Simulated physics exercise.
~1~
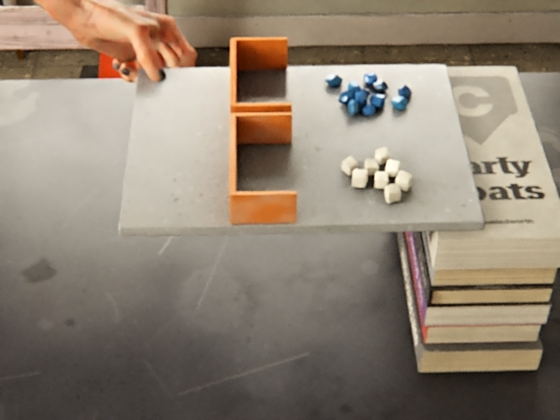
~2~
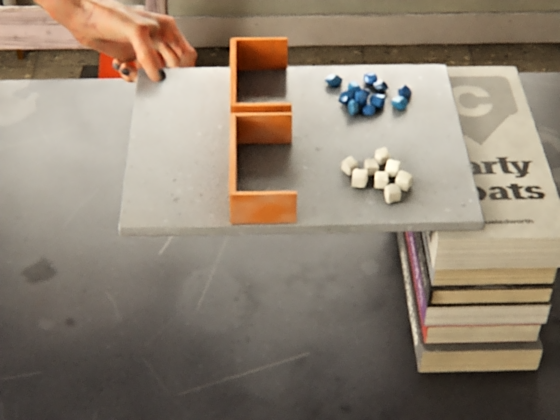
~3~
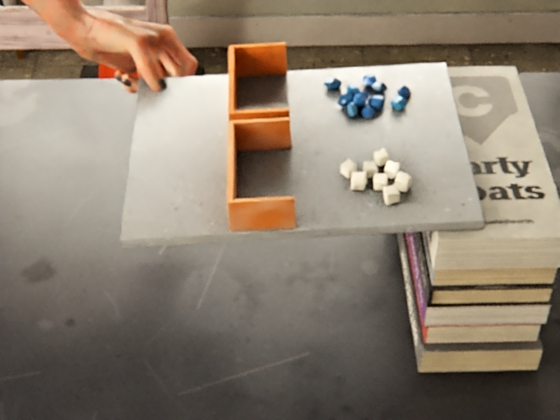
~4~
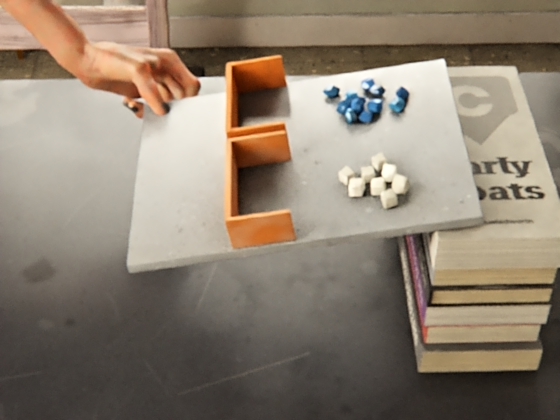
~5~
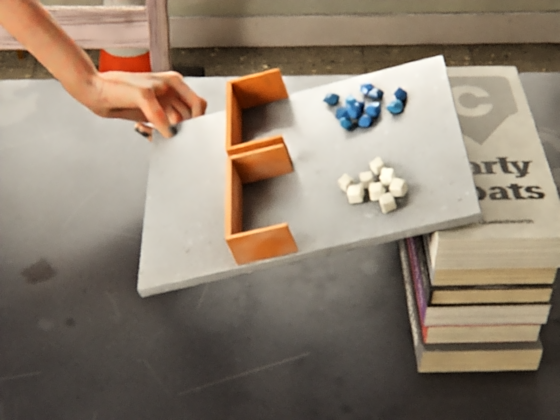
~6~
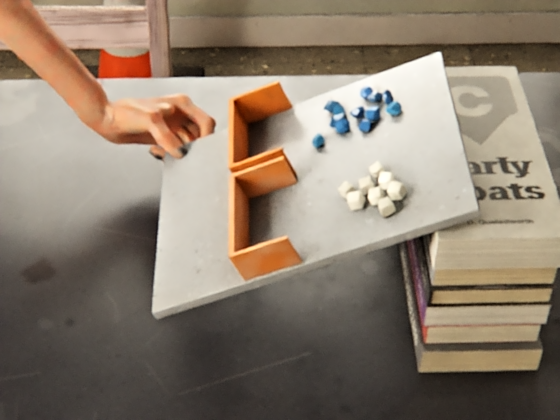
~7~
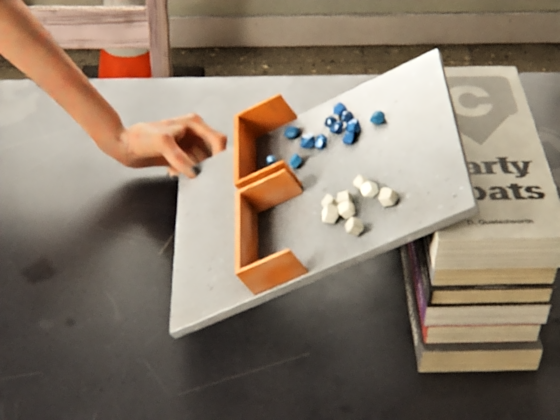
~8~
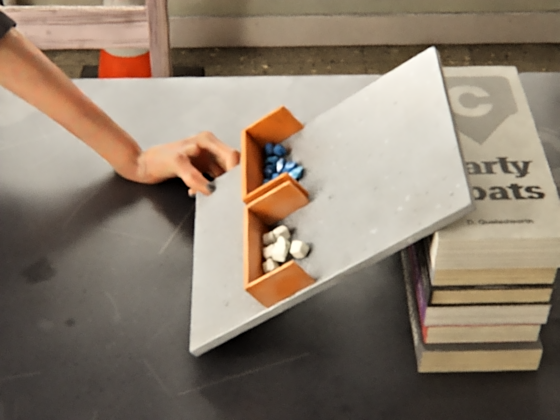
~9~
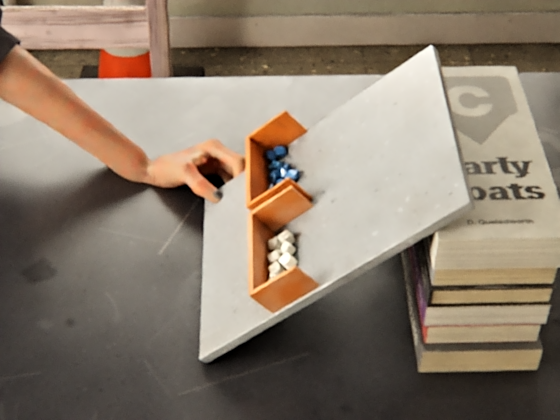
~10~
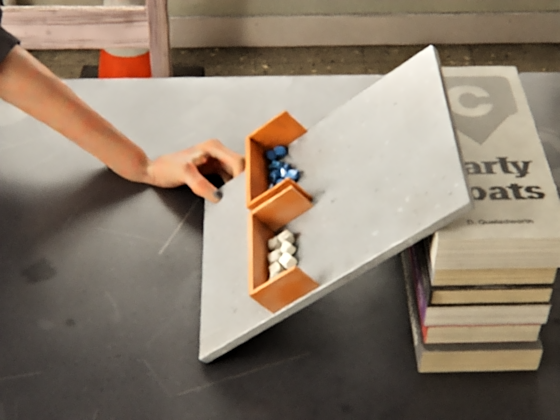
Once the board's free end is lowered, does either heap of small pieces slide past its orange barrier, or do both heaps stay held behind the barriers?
Both heaps are held. The white pieces and the blue pieces each slide down the board and stop against their orange barriers.
